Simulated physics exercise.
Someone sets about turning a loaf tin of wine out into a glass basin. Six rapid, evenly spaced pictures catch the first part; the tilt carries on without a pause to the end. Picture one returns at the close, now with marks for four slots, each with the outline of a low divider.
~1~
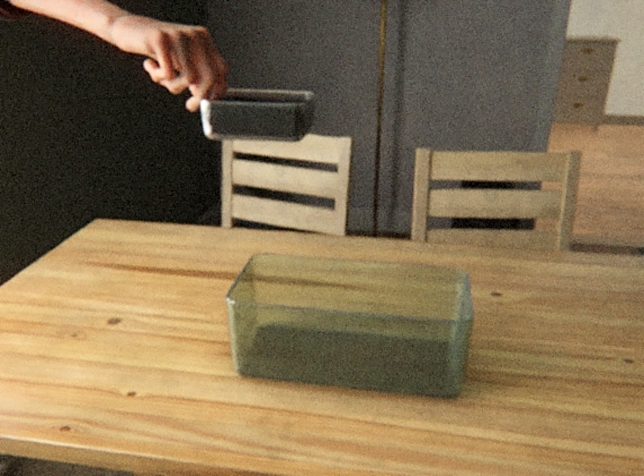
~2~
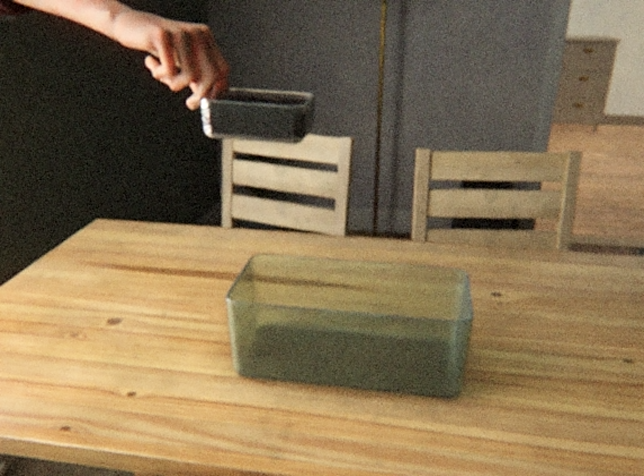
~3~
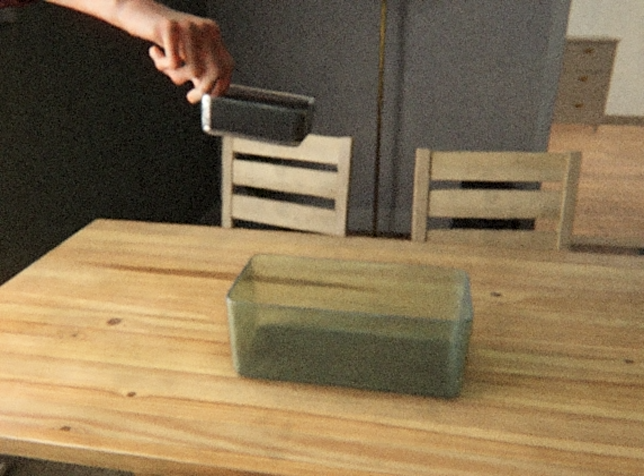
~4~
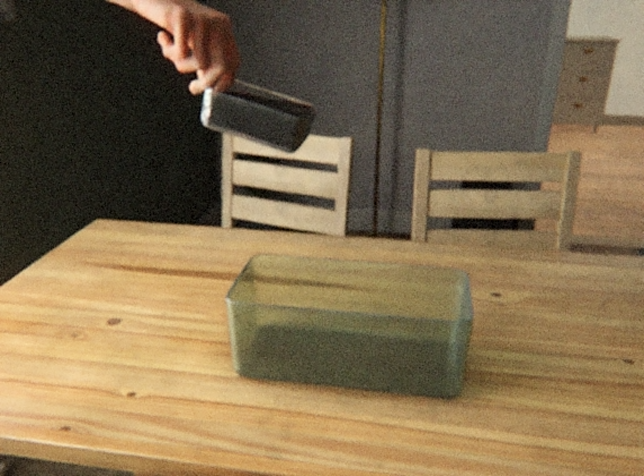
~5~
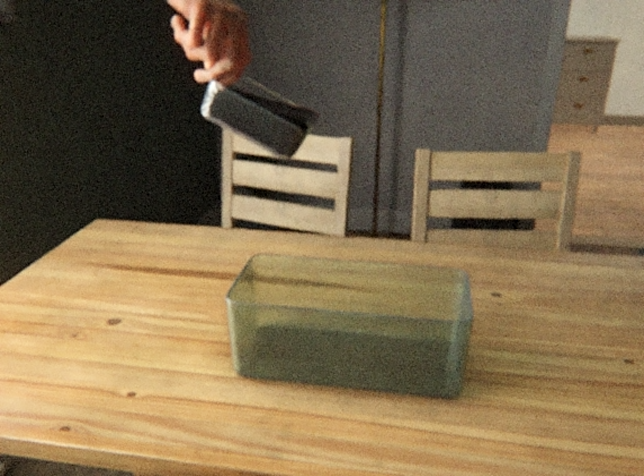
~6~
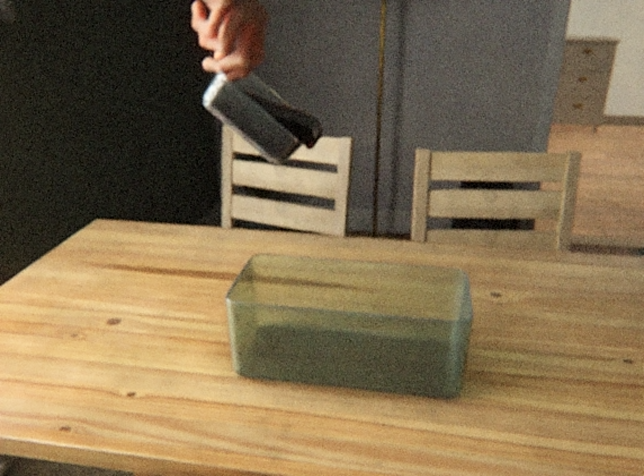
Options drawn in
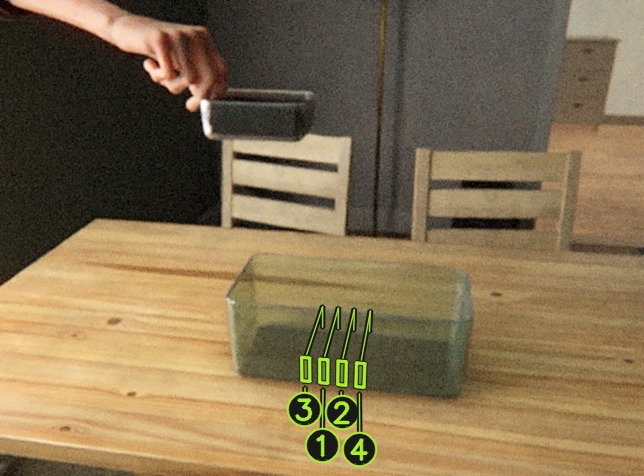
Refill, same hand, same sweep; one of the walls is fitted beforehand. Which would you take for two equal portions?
4.
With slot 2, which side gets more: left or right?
The right side.
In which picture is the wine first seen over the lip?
Picture 5.
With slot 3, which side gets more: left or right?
More ends on the right.
In lime, 1 at (323, 389); 2 at (341, 391); 3 at (305, 387); 4 at (359, 393).
For slot 1, about 18 % ends left of the wall and 77 % right of it; 5 % is lost outside.
For slot 2, about 21 % ends left of the wall and 75 % right of it; 4 % is lost outside.
For slot 3, about 13 % ends left of the wall and 82 % right of it; 5 % is lost outside.
For slot 4, about 47 % ends left of the wall and 49 % right of it; 5 % is lost outside.
